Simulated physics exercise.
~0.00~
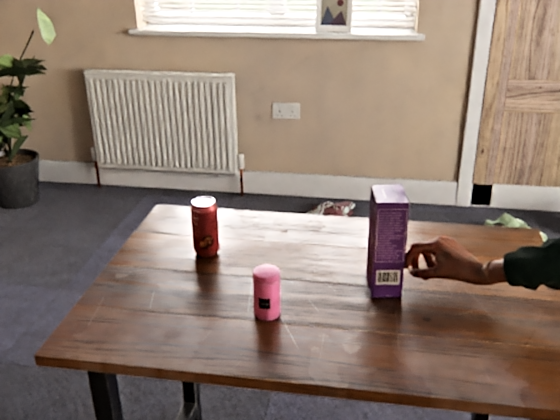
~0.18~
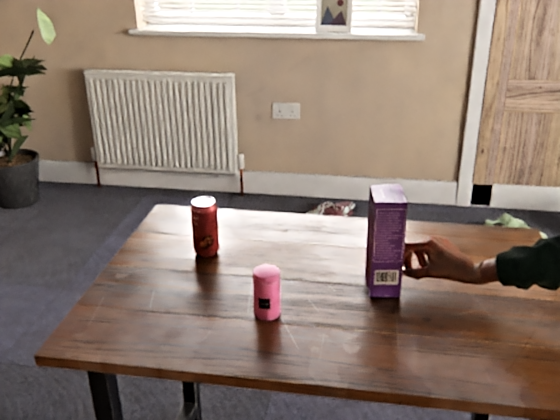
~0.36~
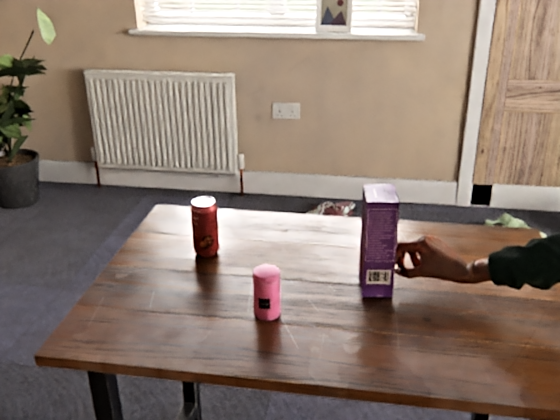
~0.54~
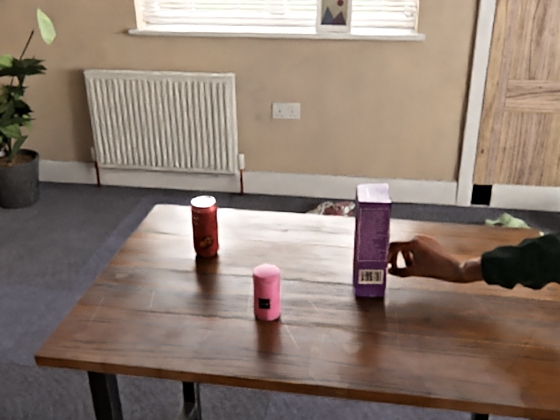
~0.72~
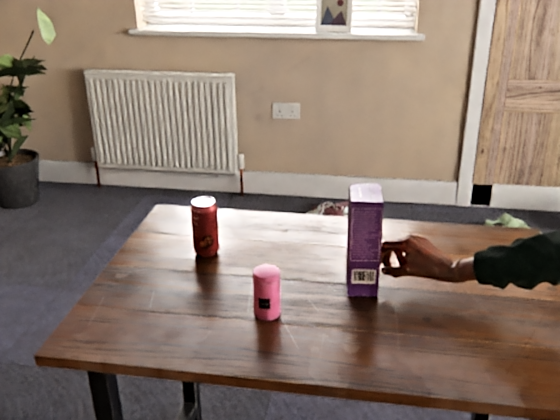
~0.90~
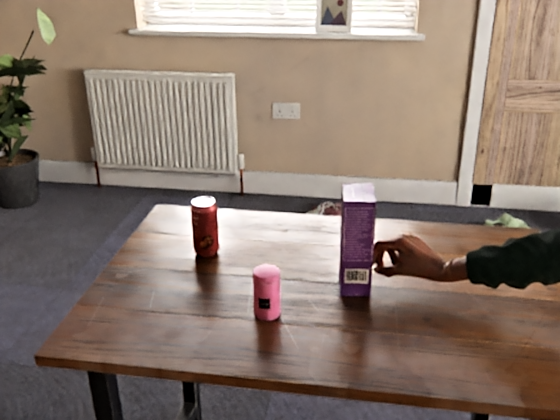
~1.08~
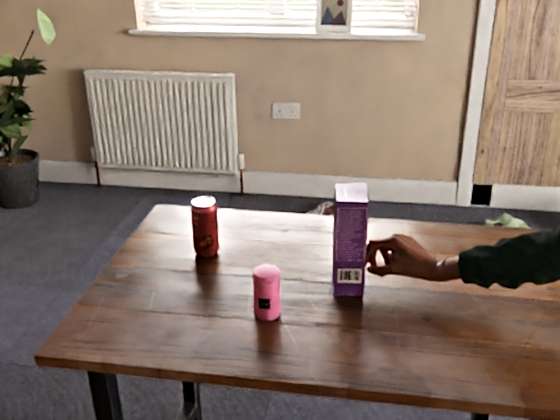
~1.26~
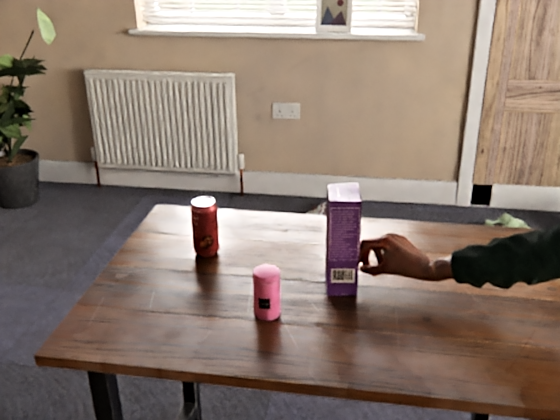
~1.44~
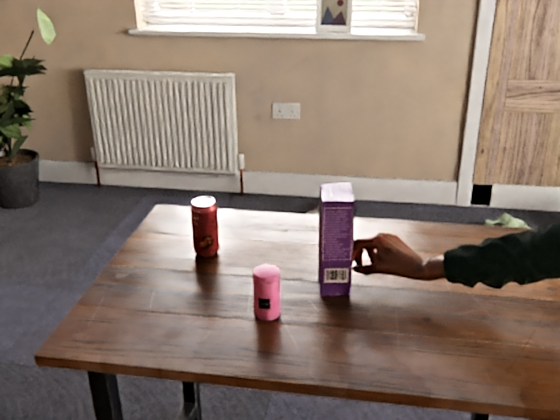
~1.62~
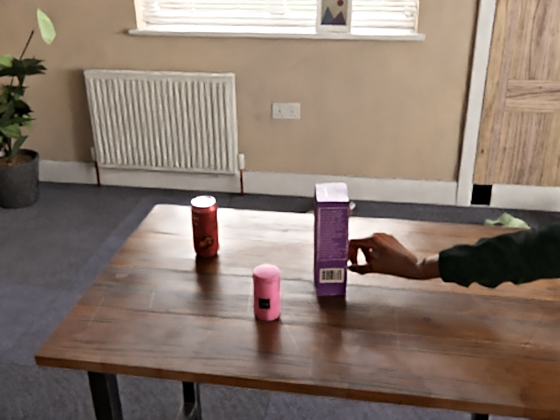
The clip opens on a dark wooden table holding a red can at the left, a pink shaker nearer the front, and a tall purple carton standing to the right. A hand in a dark sleeve reaches in from the right, its fingers at the lower part of the carton. The hand pushes the carton slowly to the left, and it begins to slide across the tabletop. It keeps gliding steadily, staying upright as the arm follows. By the end, the carton stands closer to the pink shaker, which, like the can, has not moved.
